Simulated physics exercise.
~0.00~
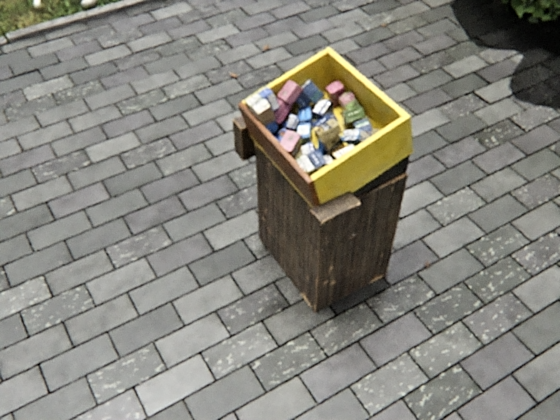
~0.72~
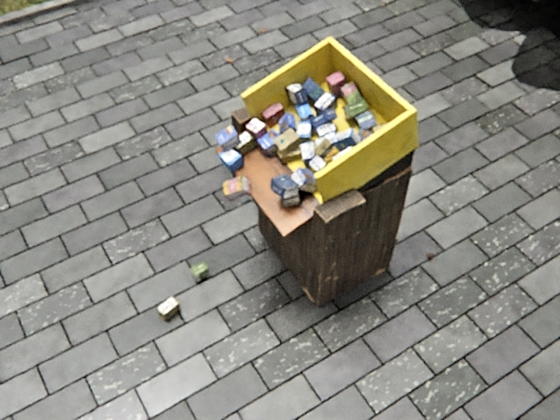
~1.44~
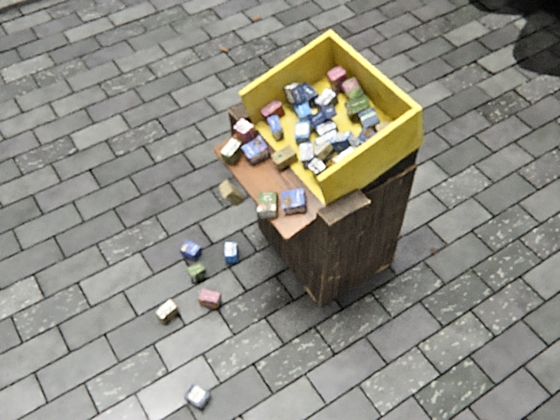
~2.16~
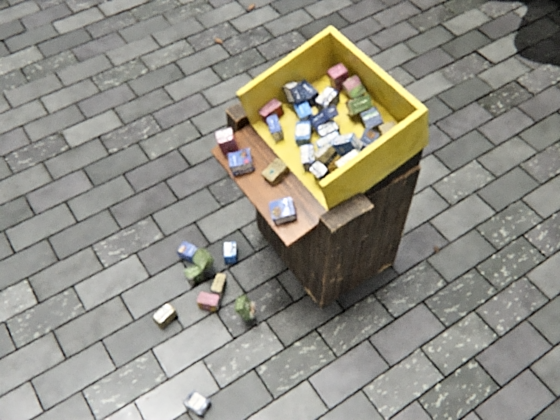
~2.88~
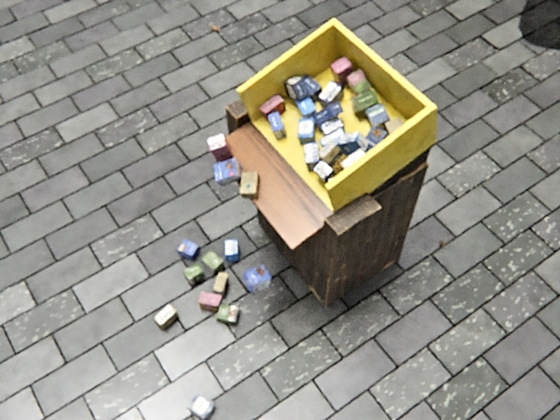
On a courtyard of grey paving bricks, seen from above at an angle, a yellow open-topped bin full of small blue, pink, green and white cartons rests on a dark wooden stand, tilted down to the left. The brown flap along its lower front side swings open, and cartons slide out onto it. A couple drop to the bricks below left, then more tumble over the edge and scatter. The flow thins as a few pause on the flap before some slip off. By the end, a loose group lies on the ground, three cartons are around the flap's upper edge, and many remain inside the bin.
